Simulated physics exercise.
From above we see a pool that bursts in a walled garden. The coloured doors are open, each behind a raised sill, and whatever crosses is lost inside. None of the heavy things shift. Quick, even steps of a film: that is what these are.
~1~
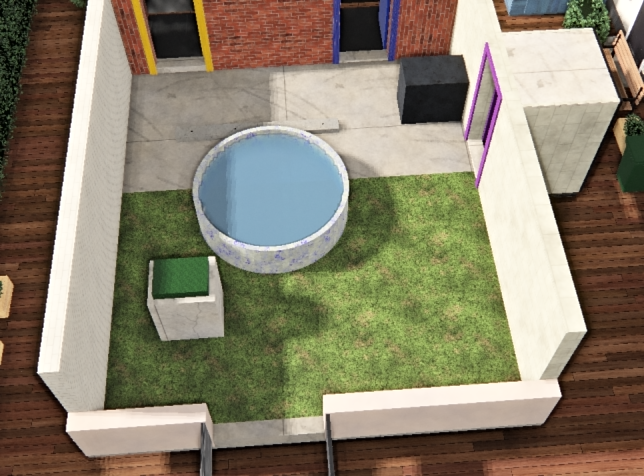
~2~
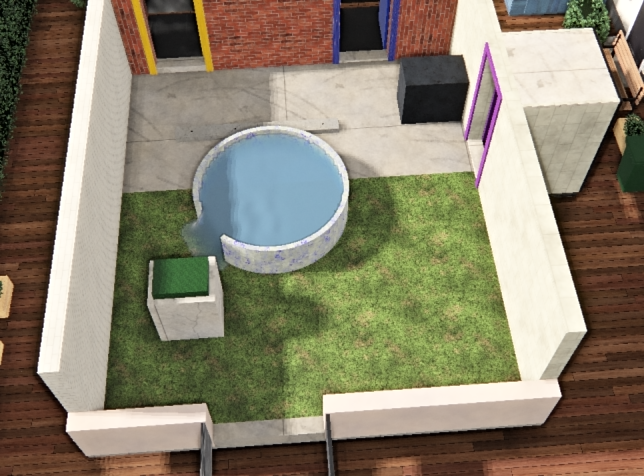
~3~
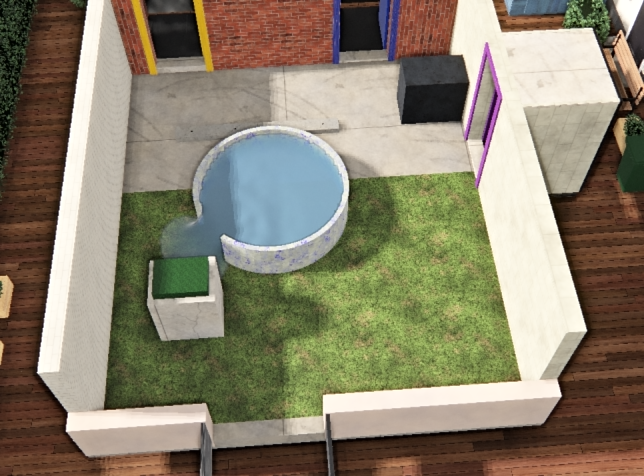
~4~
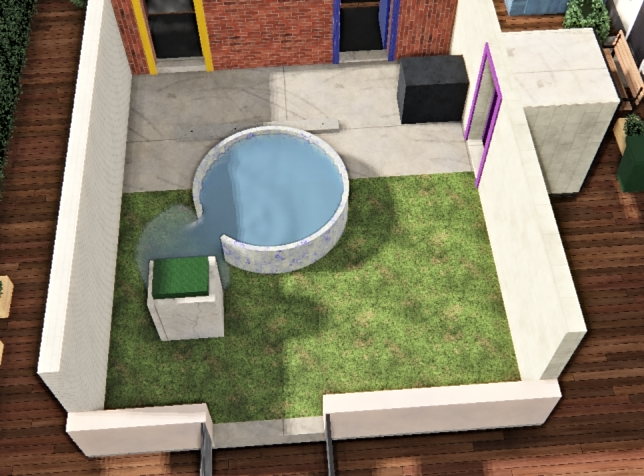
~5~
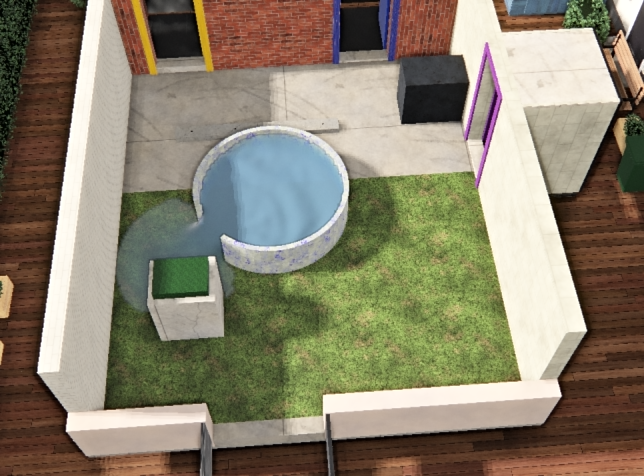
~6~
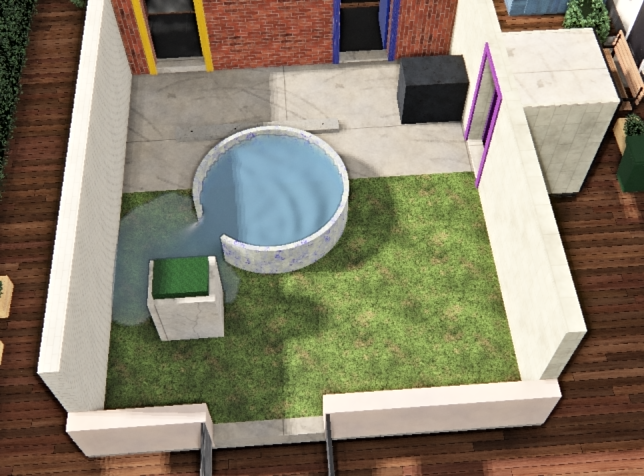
Water pours from a gap in the lower left of a round pool in a walled garden, then spreads leftward across the grass around a pale, green-topped block, forming a widening translucent puddle that reaches toward the left wall.
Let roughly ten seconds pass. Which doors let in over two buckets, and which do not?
The blue door will keep it to two buckets; the purple door will keep it to two buckets; the yellow door will keep it to two buckets.
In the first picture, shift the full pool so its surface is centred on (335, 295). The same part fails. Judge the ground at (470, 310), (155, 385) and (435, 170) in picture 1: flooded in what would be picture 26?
First one stays unwetted, next one gets inundated, last one stays unwetted.
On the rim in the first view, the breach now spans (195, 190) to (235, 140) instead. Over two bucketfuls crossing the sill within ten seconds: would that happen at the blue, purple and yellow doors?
The blue one tops the mark; the purple one falls short; the yellow one tops the mark.
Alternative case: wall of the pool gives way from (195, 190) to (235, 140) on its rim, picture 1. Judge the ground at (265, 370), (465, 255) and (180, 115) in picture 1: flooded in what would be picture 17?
The three spots, in order, are spared, spared and inundated.
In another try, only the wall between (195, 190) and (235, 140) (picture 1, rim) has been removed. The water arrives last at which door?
It's the purple one.
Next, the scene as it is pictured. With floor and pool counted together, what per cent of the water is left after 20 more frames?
100 percent or thereabouts.
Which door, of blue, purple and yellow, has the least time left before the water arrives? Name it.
I'd say the yellow one.
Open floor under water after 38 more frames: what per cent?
My guess is around 60 in a hundred.
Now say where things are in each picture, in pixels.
In the first picture, still water in the round tank at (271, 188).
In the second picture, the front is at (188, 227), out from the gap at (211, 236).
In the third picture, water pours out at (211, 237) and has run to a hidden place.
In the fourth picture, the front is at a hidden place, out from the gap at (211, 237).
In the fifth picture, the front is at (130, 297), out from the gap at (211, 237).
In the sixth picture, the front is at (113, 313), out from the gap at (211, 236).
A moment on, water covers 10 % of the floor; the blue door not reached, the purple door not reached, the yellow door not reached.
Next, water covers 20 % of the floor; the blue door not reached, the purple door not reached, the yellow door not reached.
Then, water covers 40 % of the floor; the blue door not reached, the purple door not reached, the yellow door wet at the sill, nothing in.
Later, water covers 60 % of the floor; the blue door not reached, the purple door not reached, the yellow door wet at the sill, nothing in.
In the end, water covers 95 % of the floor; the blue door wet at the sill, nothing in, the purple door wet at the sill, nothing in, the yellow door wet at the sill, nothing in.
